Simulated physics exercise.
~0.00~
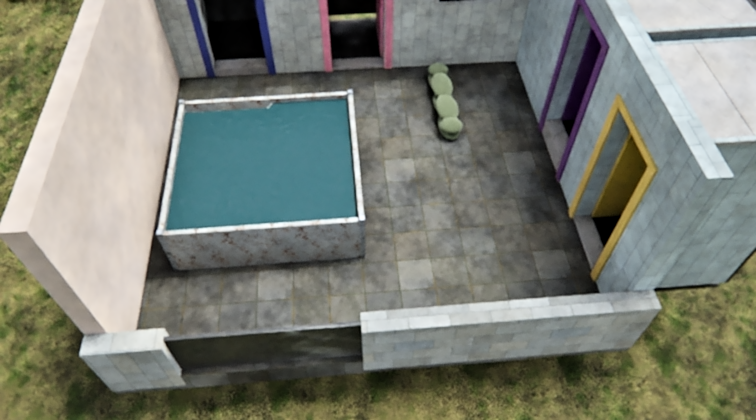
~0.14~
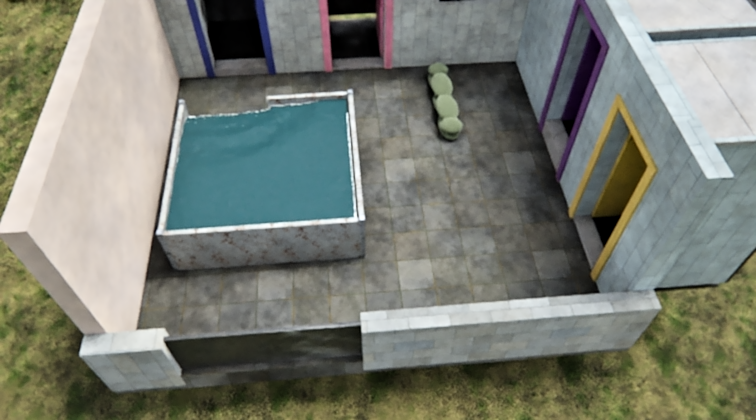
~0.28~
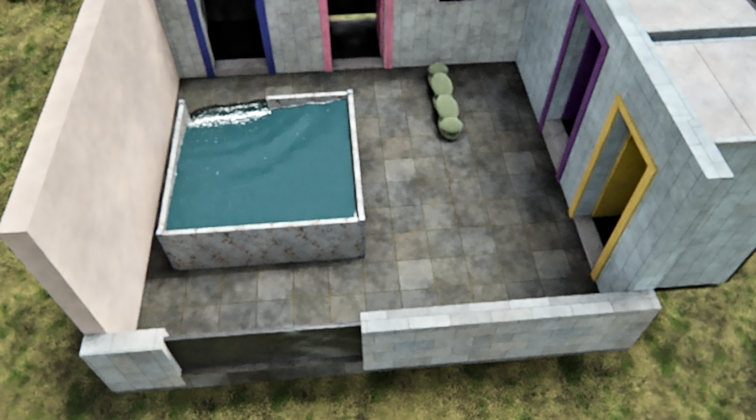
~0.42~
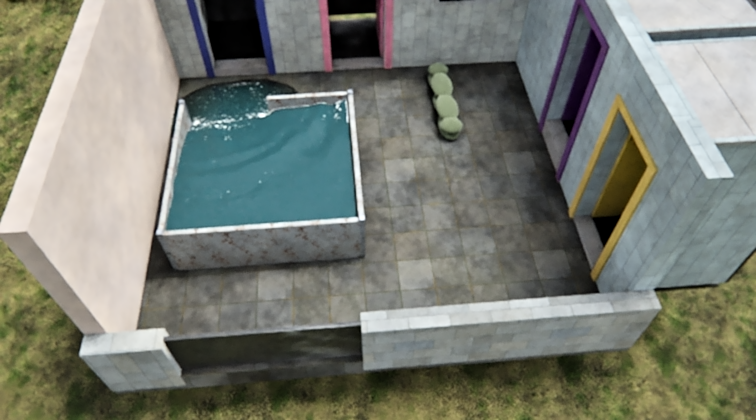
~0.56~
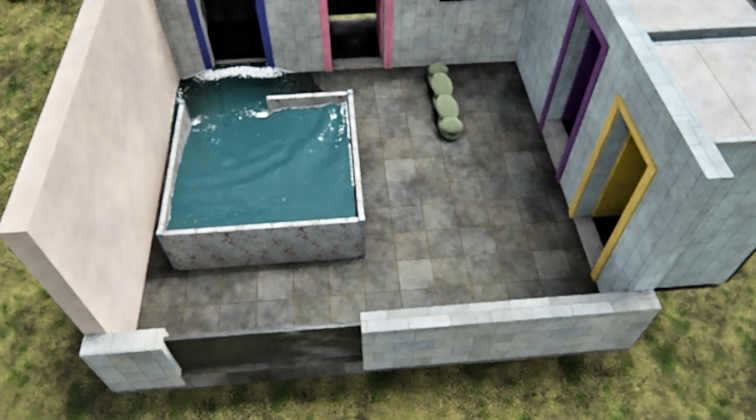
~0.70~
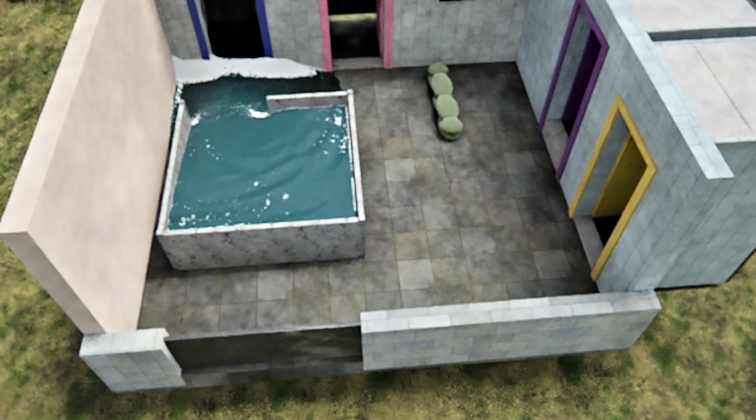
A raised tank of still blue-green water gave way along its far side, and water poured out through the gap, spreading in white foam over the paving toward the blue-framed doorway behind it.
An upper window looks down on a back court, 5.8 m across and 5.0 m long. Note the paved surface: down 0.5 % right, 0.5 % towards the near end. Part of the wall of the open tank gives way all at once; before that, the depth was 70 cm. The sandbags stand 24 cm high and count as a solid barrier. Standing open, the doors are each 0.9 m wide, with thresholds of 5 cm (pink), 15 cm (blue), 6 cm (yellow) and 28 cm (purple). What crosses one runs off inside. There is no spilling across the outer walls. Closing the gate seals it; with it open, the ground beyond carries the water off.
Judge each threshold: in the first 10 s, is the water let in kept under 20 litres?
My prediction: Pink door: The inflow ends up higher than the cap. Blue door: The inflow ends up higher than the cap. Yellow door: The inflow ends up higher than the cap. Purple door: The inflow ends up lower than the cap.
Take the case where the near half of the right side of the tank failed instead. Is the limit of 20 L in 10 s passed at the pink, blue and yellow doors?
Result: Pink limit not passed, blue limit not passed, yellow limit passed.
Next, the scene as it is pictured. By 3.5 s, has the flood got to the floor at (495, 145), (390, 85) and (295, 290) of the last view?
In turn: Still dry, under water, not reached.
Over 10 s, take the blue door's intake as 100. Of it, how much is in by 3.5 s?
About 80 per cent.
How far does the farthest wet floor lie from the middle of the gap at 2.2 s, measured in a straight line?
About 4.8 m out.
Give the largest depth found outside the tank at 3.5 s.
Around 31 centimetres deep.
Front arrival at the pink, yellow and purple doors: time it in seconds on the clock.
The pink door is reached at 0.9 s, yellow at 4.0 s, purple at 3.8 s.
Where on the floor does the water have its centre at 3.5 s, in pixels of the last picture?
(284, 162).
After 1.4 s water covers 20 % of the floor and is deepest (53 cm) near (180, 85); pink door 8 cm at the sill, 1 L in, blue door 48 cm at the sill, 134 L in, yellow door not reached, purple door not reached.
After 2.2 s water covers 30 % of the floor and is deepest (45 cm) near (201, 91); pink door 9 cm at the sill, 4 L in, blue door 46 cm at the sill, 359 L in, yellow door not reached, purple door not reached.
After 3.5 s water covers 50 % of the floor and is deepest (31 cm) near (213, 83); pink door 9 cm at the sill, 13 L in, blue door 32 cm at the sill, 579 L in, yellow door not reached, purple door not reached.
After 6.0 s water covers 95 % of the floor and is deepest (22 cm) near (428, 79); pink door 8 cm at the sill, 31 L in, blue door 21 cm at the sill, 721 L in, yellow door 6 cm at the sill, 0 L in, purple door 3 cm at the sill, 0 L in.
After 10.0 s water covers 95 % of the floor and is deepest (16 cm) near (453, 335); pink door 8 cm at the sill, 52 L in, blue door 11 cm at the sill, 739 L in, yellow door 13 cm at the sill, 91 L in, purple door 11 cm at the sill, 0 L in.
